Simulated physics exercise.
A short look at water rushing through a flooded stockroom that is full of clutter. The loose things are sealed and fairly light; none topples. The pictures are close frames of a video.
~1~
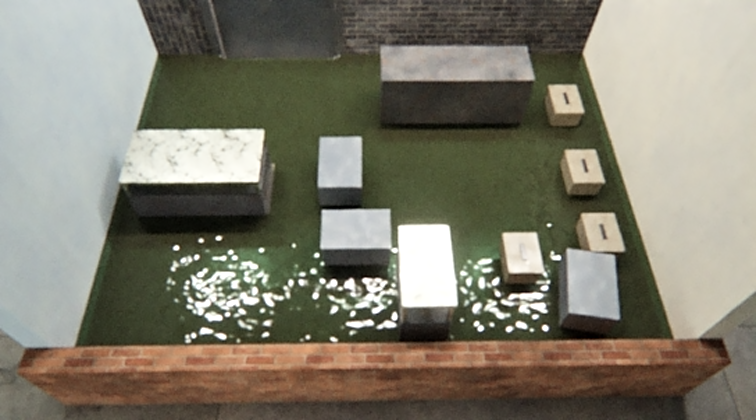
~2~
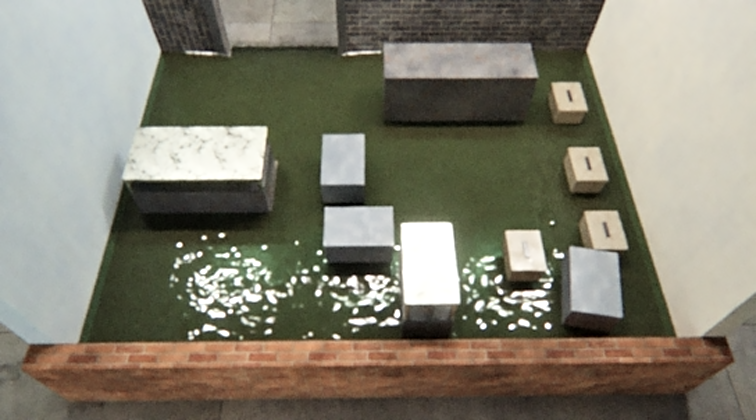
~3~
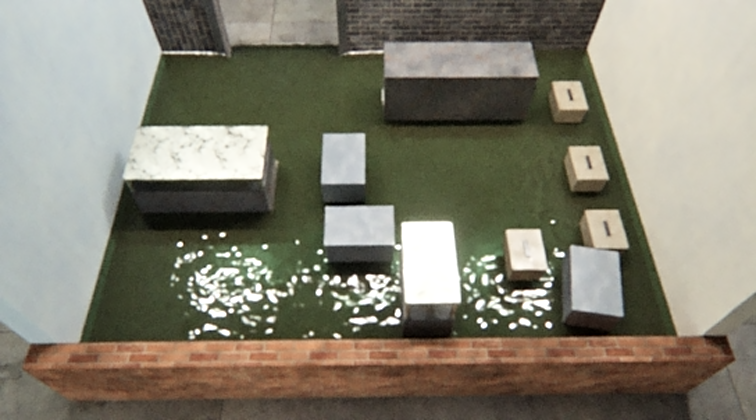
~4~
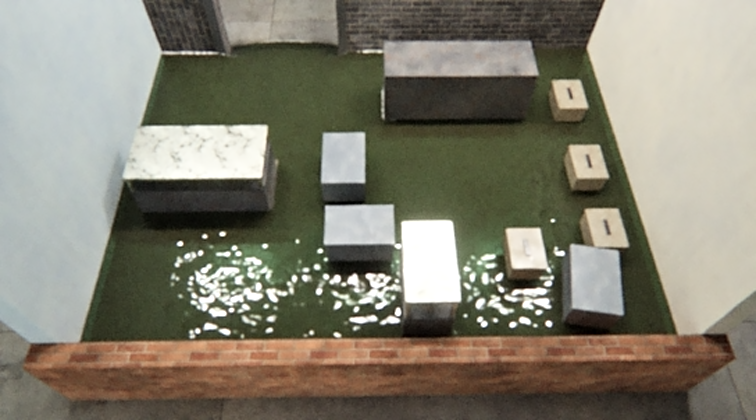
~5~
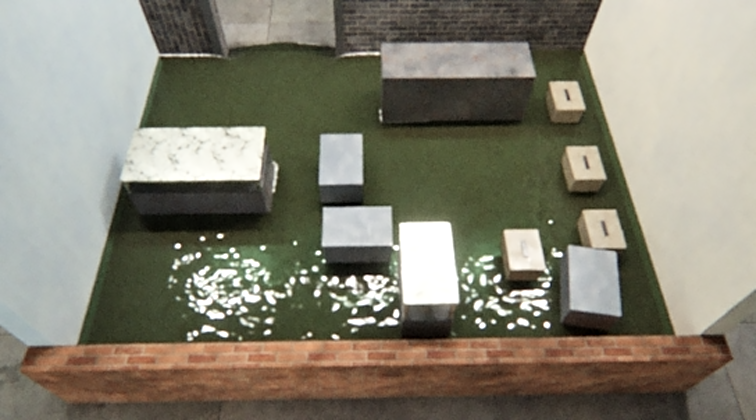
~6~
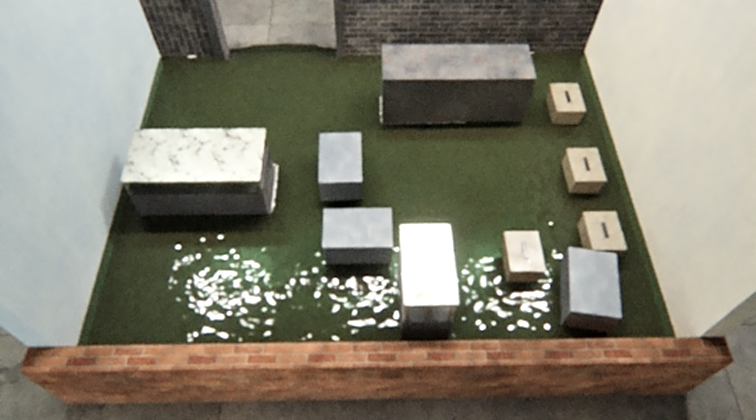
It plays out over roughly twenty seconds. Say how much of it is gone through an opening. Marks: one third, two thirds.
Share: From one to two thirds.
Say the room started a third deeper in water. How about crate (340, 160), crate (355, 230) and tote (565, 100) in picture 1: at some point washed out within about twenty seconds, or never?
One after the other: Washed out, out, washed out.
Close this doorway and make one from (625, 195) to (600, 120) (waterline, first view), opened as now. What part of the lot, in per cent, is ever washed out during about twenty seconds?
Close to 100 %.
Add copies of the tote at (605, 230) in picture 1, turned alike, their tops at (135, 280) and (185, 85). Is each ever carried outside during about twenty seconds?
As listed: Still in, through.
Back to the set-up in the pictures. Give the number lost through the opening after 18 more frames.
The number is 1.
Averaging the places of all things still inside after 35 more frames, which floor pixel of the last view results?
Close to (532, 188).
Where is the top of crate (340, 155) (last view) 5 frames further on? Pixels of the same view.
Around (310, 117).
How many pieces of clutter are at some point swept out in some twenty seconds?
I count 3.
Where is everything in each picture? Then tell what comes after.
In the first picture, a crate at (340, 161), afloat; a crate at (356, 229), afloat; 0 of 7 have shifted.
In the second picture, a crate at (343, 159), afloat; a crate at (359, 226), afloat; 0 of 7 have shifted.
In the third picture, a crate at (344, 158), afloat; a crate at (359, 225), afloat; 0 of 7 have shifted.
In the fourth picture, a crate at (344, 157), afloat; a crate at (359, 224) floats; 0 of 7 have shifted.
In the fifth picture, a crate at (341, 159), afloat; a crate at (357, 226), afloat; 0 of 7 have shifted.
In the sixth picture, a crate at (340, 157), afloat, close to its start; a crate at (358, 227), afloat; 1 of 7 have shifted.
A moment on, 0 of 7 are out; 7 afloat.
Next, 1 of 7 are out; 6 afloat.
Later, 3 of 7 are out; 4 afloat.
In the end, 3 of 7 are out; 4 afloat.
